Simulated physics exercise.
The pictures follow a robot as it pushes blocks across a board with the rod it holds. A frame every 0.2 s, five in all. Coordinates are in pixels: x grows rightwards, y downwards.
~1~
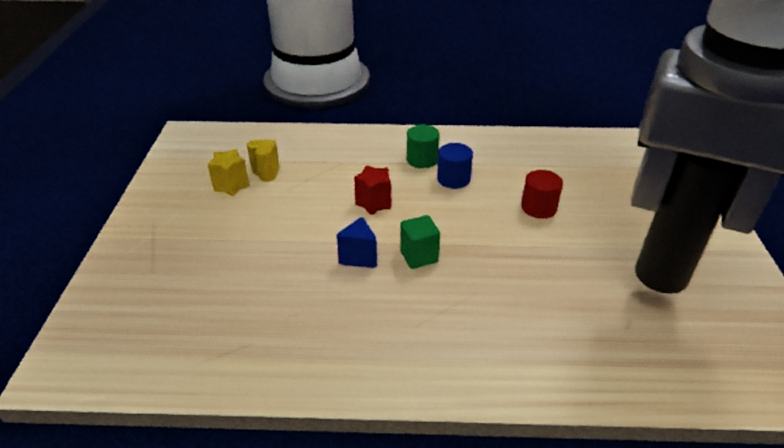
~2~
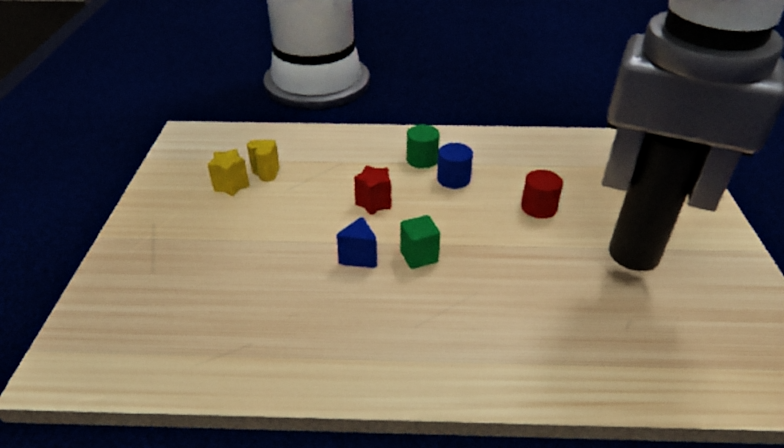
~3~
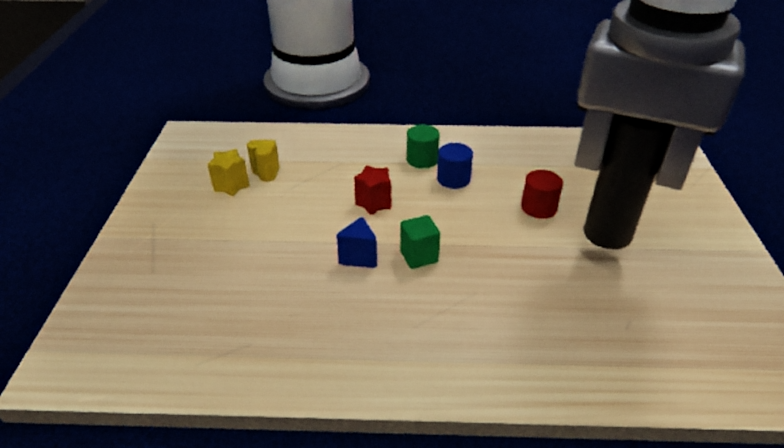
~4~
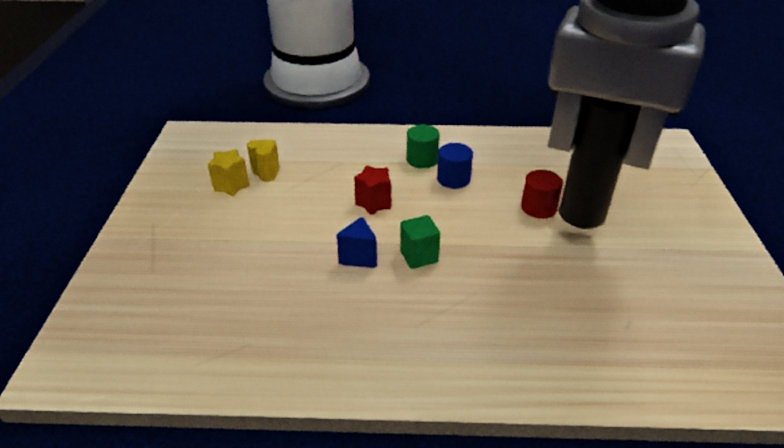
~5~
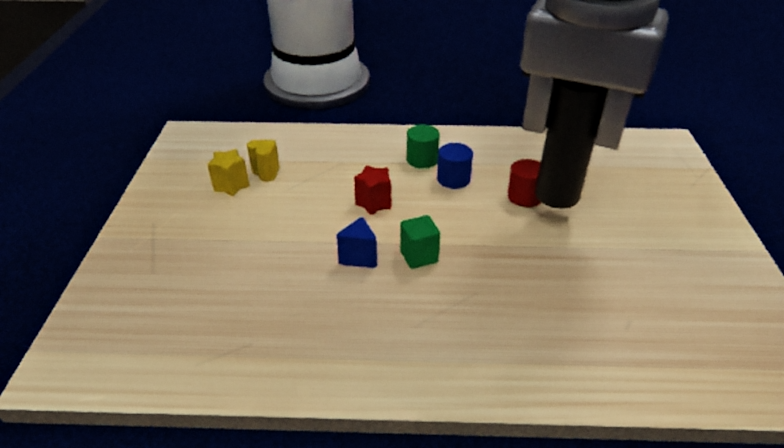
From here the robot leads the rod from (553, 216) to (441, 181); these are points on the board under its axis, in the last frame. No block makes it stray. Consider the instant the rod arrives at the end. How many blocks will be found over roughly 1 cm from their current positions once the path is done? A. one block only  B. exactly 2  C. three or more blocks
Correct choice: C.
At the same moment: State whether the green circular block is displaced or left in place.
That block gets shifted.
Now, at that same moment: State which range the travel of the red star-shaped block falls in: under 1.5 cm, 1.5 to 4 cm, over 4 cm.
Range: Under 1.5 cm.
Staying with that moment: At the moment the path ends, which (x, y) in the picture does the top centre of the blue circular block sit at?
Expect it around (420, 137).
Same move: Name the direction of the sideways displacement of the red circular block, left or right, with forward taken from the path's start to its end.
Its sideways move is to the right.
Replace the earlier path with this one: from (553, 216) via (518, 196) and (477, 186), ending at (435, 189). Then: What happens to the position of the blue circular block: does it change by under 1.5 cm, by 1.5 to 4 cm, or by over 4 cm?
It is going to finish beyond 4 cm from where it is now.
The first path, step by step. One third of the way, rod (517, 183); red circular block (502, 154).
Two thirds of the way, rod (479, 171); blue circular block (450, 149); red circular block (485, 144).
At the end, rod (443, 161); red star-shaped block still; green circular block (406, 121); blue circular block (420, 137); red circular block (476, 141).
